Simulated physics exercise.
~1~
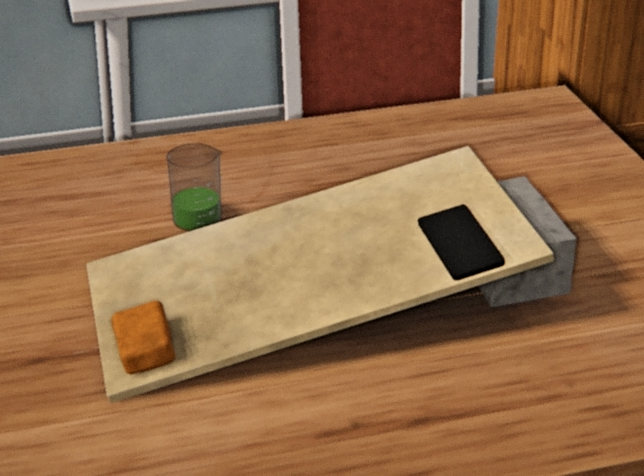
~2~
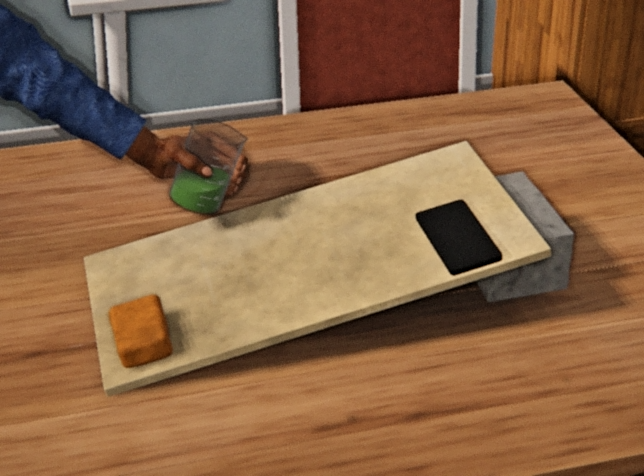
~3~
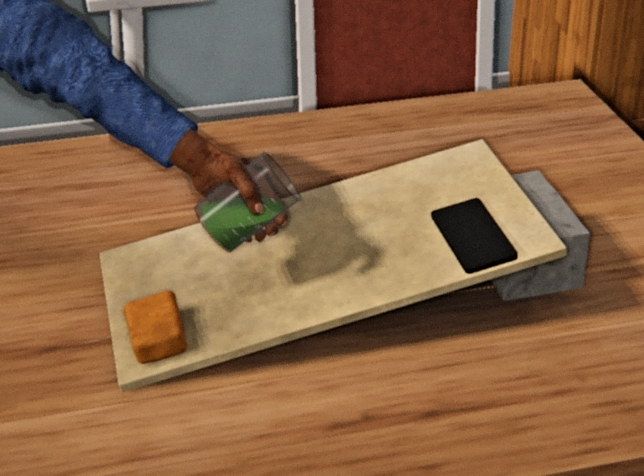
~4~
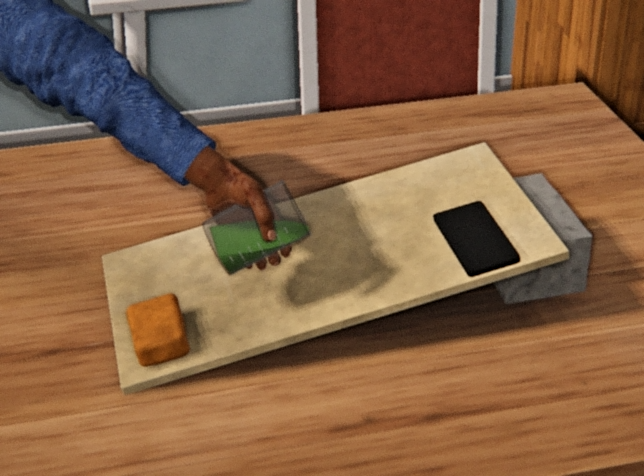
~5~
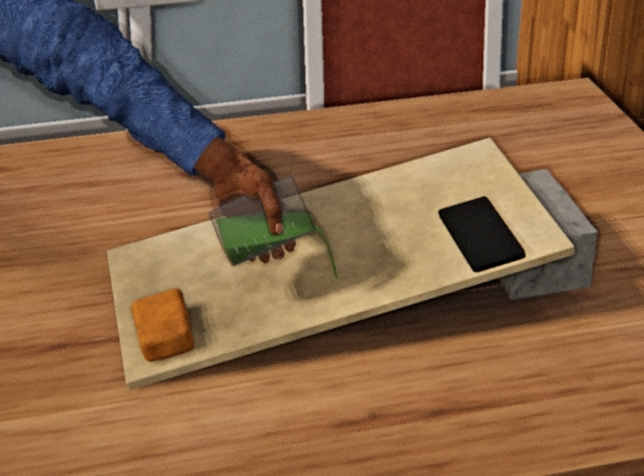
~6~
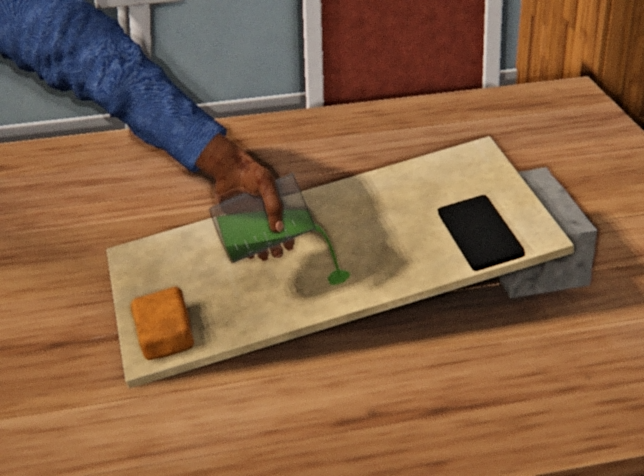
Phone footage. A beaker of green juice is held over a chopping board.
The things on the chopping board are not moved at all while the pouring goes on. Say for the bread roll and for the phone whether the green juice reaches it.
Reached or not: Bread roll: Yes; phone: No.
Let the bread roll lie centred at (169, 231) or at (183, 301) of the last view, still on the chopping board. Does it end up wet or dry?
At the first spot it remains clean, at the second spot it gets dampened.
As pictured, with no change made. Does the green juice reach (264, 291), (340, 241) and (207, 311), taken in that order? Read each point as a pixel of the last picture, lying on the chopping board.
Well, the first one is gotten to, the second one is left alone, and the last one is gotten to.
Soon after, it runs down to the left; the bread roll is dry; the phone is dry.
Later, it runs down to the left and off the end; the bread roll is wet; the phone is dry.
In the end, it runs down to the left and off the end; the bread roll is wet; the phone is dry.
